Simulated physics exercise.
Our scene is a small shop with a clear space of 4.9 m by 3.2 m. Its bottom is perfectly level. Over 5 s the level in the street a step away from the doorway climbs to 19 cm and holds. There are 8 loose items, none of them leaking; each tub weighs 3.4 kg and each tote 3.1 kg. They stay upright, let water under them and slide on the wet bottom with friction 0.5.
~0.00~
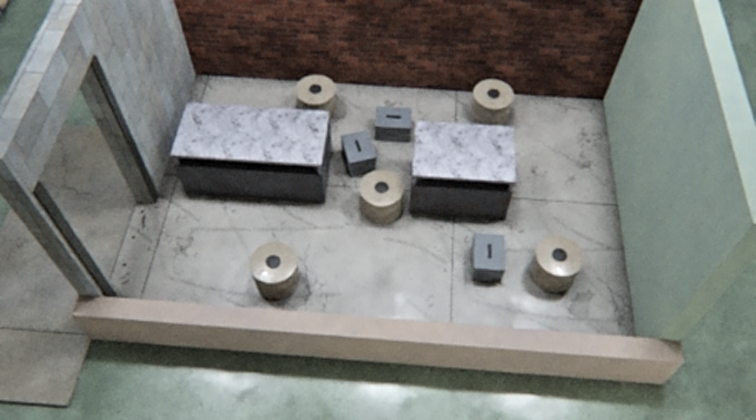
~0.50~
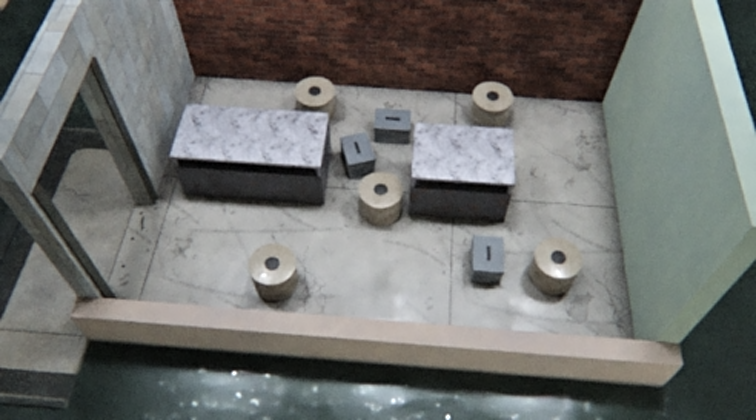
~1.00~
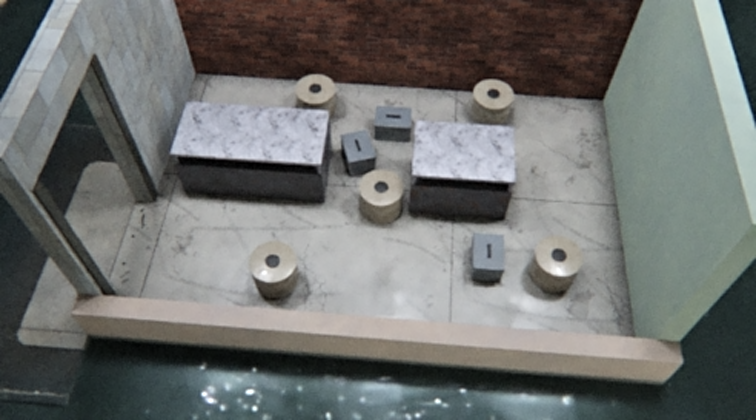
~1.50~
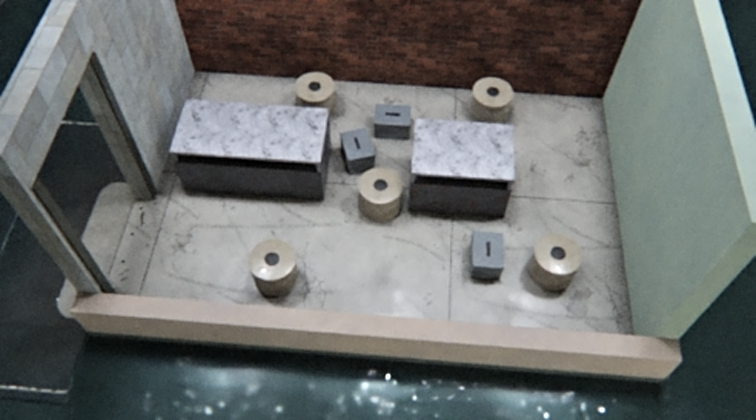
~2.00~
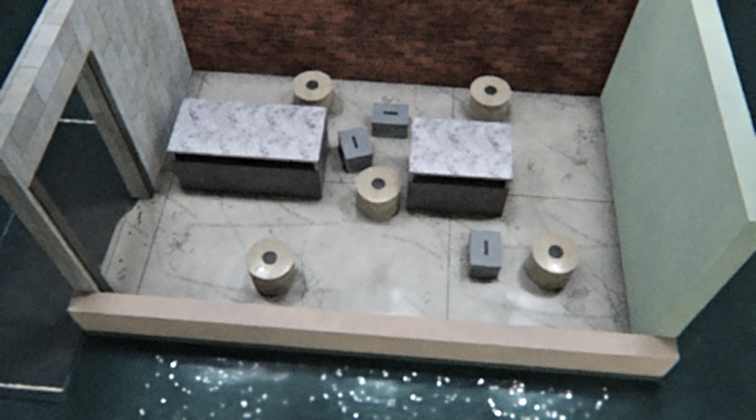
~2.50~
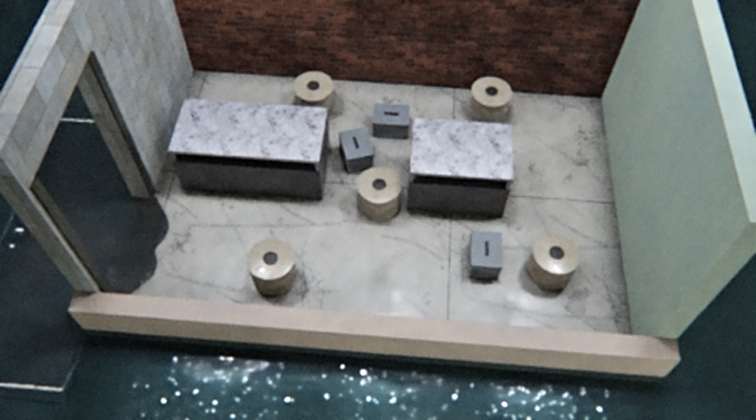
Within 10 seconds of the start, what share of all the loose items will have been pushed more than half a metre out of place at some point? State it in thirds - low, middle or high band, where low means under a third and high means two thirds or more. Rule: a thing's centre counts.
Middle band.
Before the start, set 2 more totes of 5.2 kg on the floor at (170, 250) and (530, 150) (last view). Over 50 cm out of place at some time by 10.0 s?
Note: Item 1 exceeds the limit; item 2 stays inside the limit.
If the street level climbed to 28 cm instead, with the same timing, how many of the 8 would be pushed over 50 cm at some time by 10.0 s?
I count 7 of them in that case.
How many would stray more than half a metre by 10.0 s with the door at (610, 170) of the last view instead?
That would give 7.
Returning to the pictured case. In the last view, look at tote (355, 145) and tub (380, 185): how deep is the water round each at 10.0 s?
First roughly 2 cm, second roughly 3 cm.
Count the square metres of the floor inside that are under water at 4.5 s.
I'd estimate close to 3.5 m2.
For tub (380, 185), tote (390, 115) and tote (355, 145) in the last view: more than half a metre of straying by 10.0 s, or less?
Taking them in turn, the first is beyond the limit, the second within the limit and the third within the limit.
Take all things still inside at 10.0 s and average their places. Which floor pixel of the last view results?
Roughly at (434, 137).
After 3.5 s 0 of 8 are over 50 cm from their spots; 0 afloat.
After 4.5 s 0 of 8 are over 50 cm from their spots; 0 afloat.
After 7.0 s 2 of 8 are over 50 cm from their spots; 2 afloat.
After 10.0 s 4 of 8 are over 50 cm from their spots, and 4 have been at some point; 4 afloat.
